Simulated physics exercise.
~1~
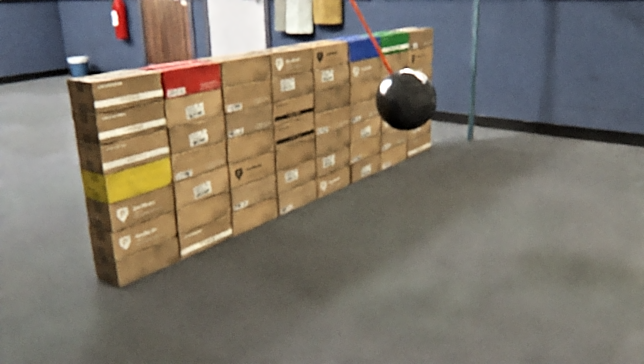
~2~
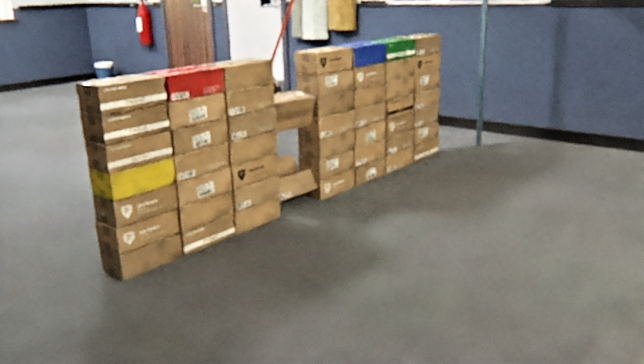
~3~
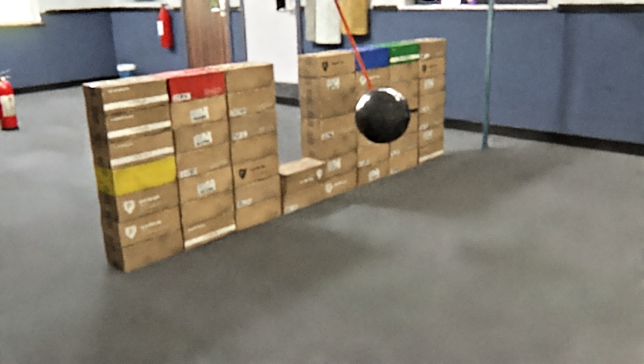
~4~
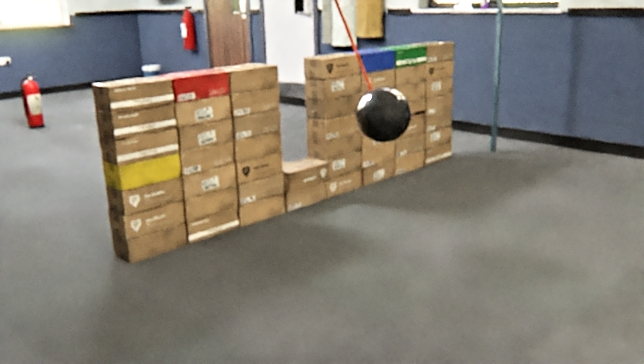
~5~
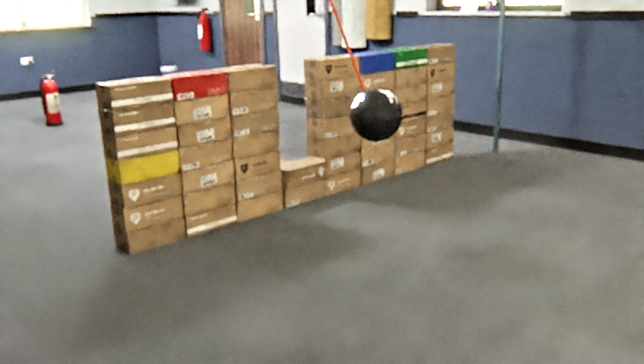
The clip shows a dark ball on a red line swinging at a wall of stacked cardboard boxes and knocking a gap in its middle. The ball then hangs in front of the wall again, while the red, blue, green and yellow boxes stay in place.
